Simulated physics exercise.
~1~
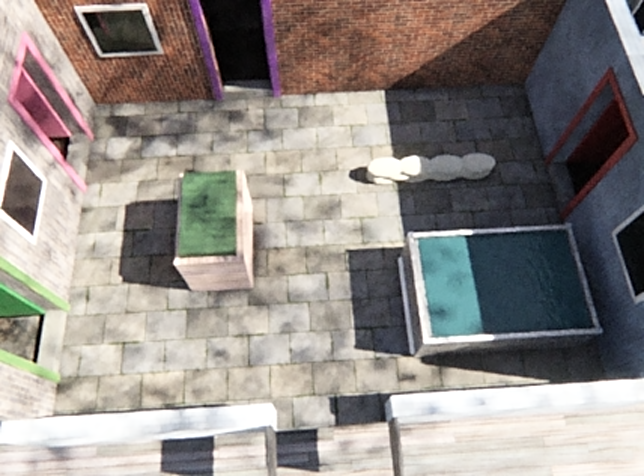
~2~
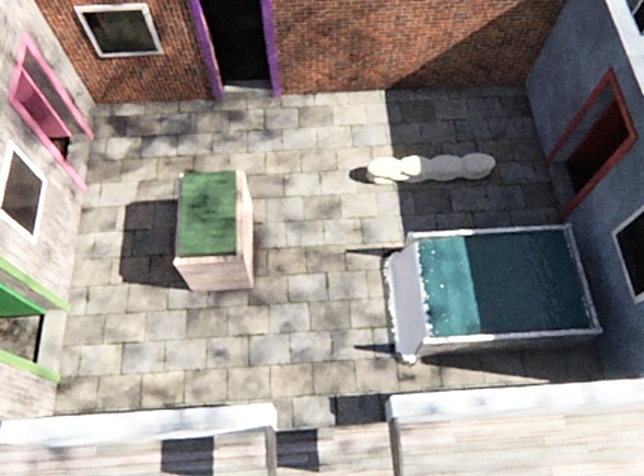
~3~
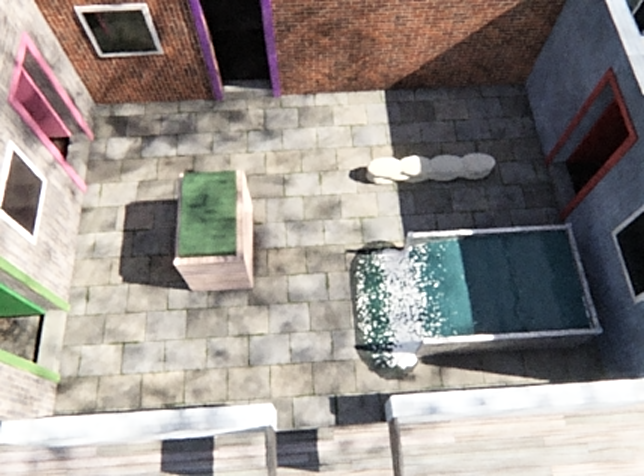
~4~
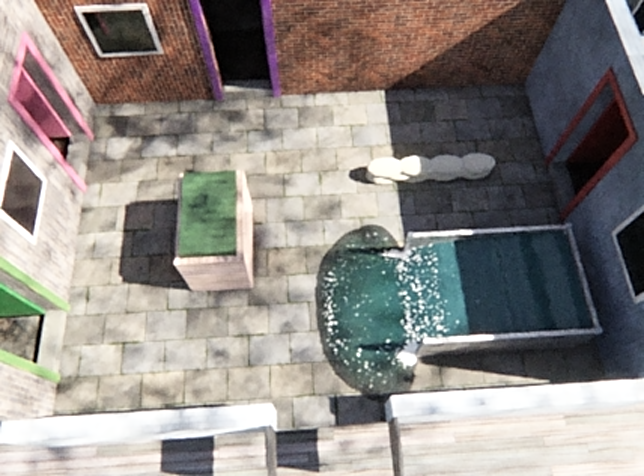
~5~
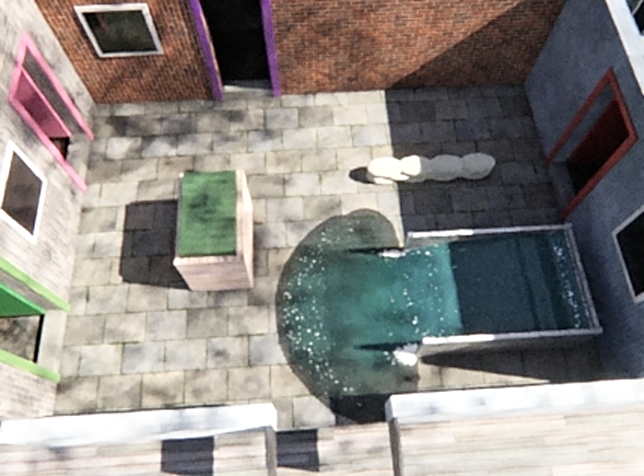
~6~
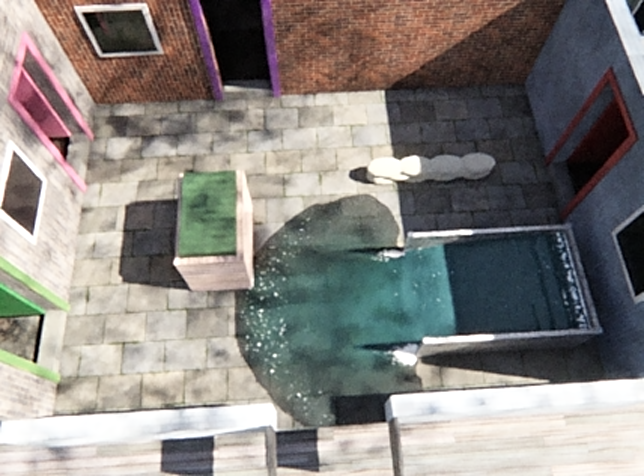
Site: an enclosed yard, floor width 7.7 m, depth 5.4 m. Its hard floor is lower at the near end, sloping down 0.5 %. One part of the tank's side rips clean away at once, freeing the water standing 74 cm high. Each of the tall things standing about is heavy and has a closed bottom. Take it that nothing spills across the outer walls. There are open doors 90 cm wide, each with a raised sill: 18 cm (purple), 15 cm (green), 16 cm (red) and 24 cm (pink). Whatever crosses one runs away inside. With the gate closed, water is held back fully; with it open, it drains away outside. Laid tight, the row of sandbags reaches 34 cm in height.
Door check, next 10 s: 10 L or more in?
My prediction: The purple door stops short of the limit; the green door overruns the limit; the red door stops short of the limit; the pink door stops short of the limit.
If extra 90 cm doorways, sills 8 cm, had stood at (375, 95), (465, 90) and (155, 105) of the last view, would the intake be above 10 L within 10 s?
Per doorway, in order: Insufficient / insufficient / sufficient.
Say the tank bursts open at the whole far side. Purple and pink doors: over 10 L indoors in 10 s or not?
Door purple stays within, door pink stays within.
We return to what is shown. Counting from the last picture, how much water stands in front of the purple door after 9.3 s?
6.0 cm or so.
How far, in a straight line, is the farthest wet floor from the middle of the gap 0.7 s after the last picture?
That comes to near 5.0 m out.
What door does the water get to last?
Last: Red.
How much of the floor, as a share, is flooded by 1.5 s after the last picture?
I'd say around 45 %.
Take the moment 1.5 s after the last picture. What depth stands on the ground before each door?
Centimetres: Purple 3 / green 26 / red 0 / pink 0.
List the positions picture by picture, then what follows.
The first picture shows the tank at (499, 283) is whole and still, 74 cm deep.
In the second picture, the front is at (412, 362), 0.9 m from the gap at (414, 298); 0.4 m2 of floor is under water; 74 cm left at the back of the tank.
In the third picture, the front is at (379, 368), 1.1 m from the gap at (413, 299); 1.3 m2 of floor is under water; 74 cm left at the back of the tank.
In the fourth picture, water pours out at (413, 300) and has run 1.4 m, to (336, 362); typically 10 cm deep outside, 74 cm at the tank's back.
In the fifth picture, the front is at (284, 336), 1.9 m from the gap at (413, 300); 4.5 m2 of floor is under water; 69 cm left at the back of the tank.
In the sixth picture, the front is at (243, 291), 2.5 m from the gap at (413, 301); 6.5 m2 of floor is under water; 62 cm left at the back of the tank.
Then, 0.7 s after the last picture water covers 35 % of the floor and is deepest (33 cm) near (262, 264); purple door not reached, green door 3 cm at the sill, 0 L in, red door not reached, pink door not reached.
Then, 1.5 s after the last picture water covers 45 % of the floor and is deepest (42 cm) near (67, 410); purple door 3 cm at the sill, 0 L in, green door 26 cm at the sill, 19 L in, red door not reached, pink door not reached.
Then, 2.8 s after the last picture water covers 55 % of the floor and is deepest (31 cm) near (92, 422); purple door 15 cm at the sill, 0 L in, green door 25 cm at the sill, 87 L in, red door not reached, pink door 2 cm at the sill, 0 L in.
Then, 5.3 s after the last picture water covers 75 % of the floor and is deepest (17 cm) near (165, 152); purple door 12 cm at the sill, 1 L in, green door 11 cm at the sill, 115 L in, red door not reached, pink door 12 cm at the sill, 0 L in.
Then, 9.3 s after the last picture water covers 90 % of the floor and is deepest (14 cm) near (482, 101); purple door 6 cm at the sill, 1 L in, green door 5 cm at the sill, 116 L in, red door 6 cm at the sill, 0 L in, pink door 8 cm at the sill, 0 L in.
